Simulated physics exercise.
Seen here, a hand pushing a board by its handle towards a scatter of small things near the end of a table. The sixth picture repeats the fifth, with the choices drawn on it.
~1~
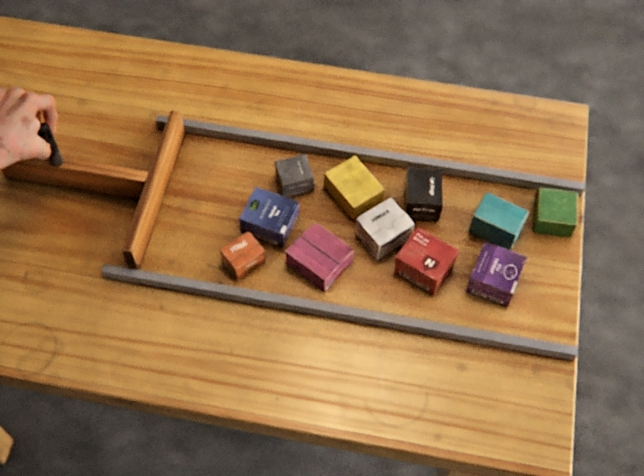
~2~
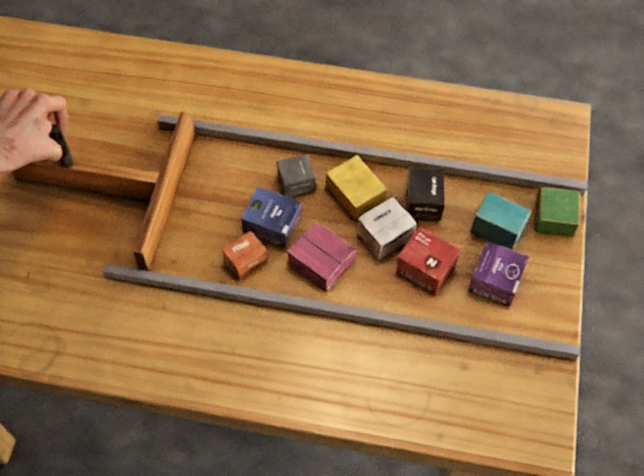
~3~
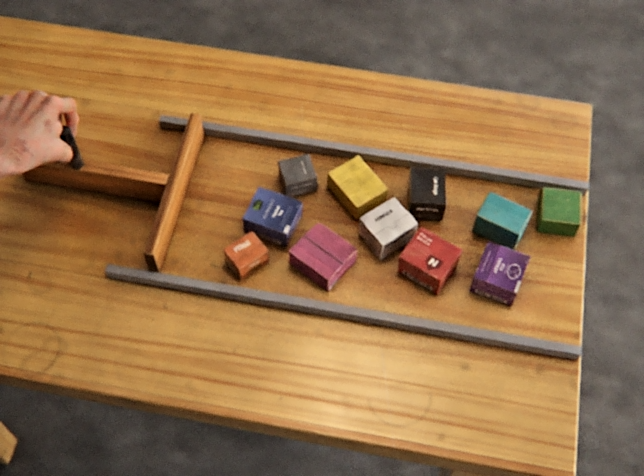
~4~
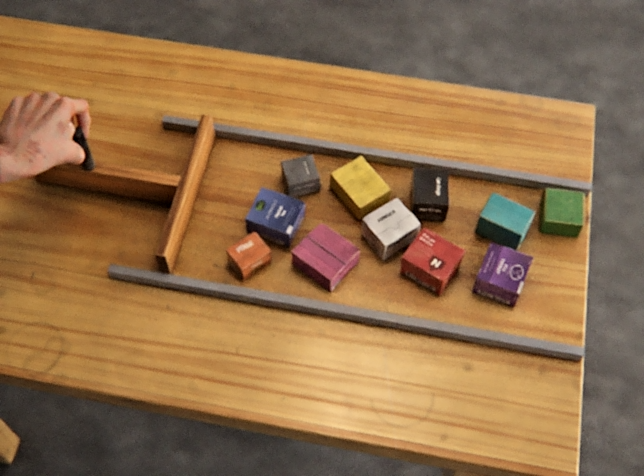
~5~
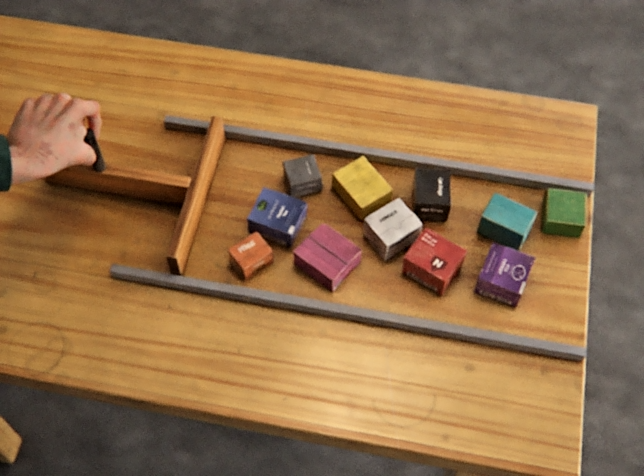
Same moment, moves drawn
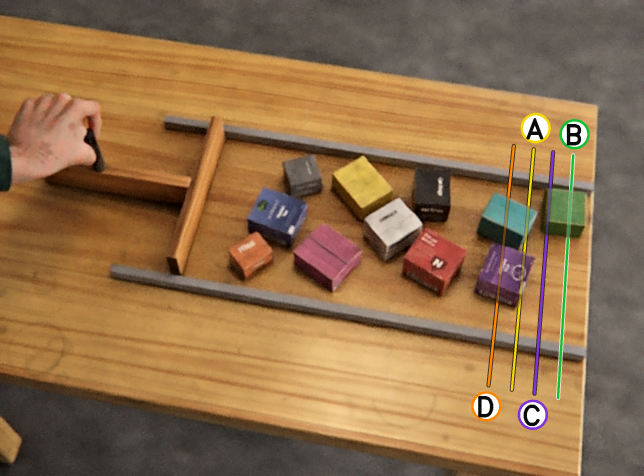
A hand holding a dark handle slowly pushed a wooden board a short way to the right between two grey rails, towards a scatter of small colourful boxes that stayed still on the table.
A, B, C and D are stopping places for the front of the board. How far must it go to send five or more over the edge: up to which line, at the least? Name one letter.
D is the first line that does it.
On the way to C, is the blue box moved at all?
Yes.
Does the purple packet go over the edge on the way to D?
Yes.
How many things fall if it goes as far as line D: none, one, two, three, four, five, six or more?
Five.
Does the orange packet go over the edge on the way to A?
No.
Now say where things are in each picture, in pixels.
In the first picture, green block (555, 213); pink box (320, 256); orange packet (243, 256).
In the second picture, board (163, 179); red box (428, 261).
In the third picture, board (173, 180); white box (387, 228).
In the fourth picture, board (185, 182); yellow block (360, 188).
In the fifth picture, board (195, 183); blue box (278, 217); purple packet (505, 275); green block (564, 213).
On the marked copy, A at (524, 260); B at (566, 267); C at (545, 263); D at (502, 256).
With D. Early on, board (304, 201); pink box (363, 272); orange packet (315, 260).
Further on, board (415, 220); green block (578, 212); purple packet (565, 286).
At the end, board (504, 235); turquoise block over the edge; black packet over the edge; five fallen.
As for the rest, A drops six, but is farther than needed; B drops nine, but is farther than needed; C drops eight, but is farther than needed.
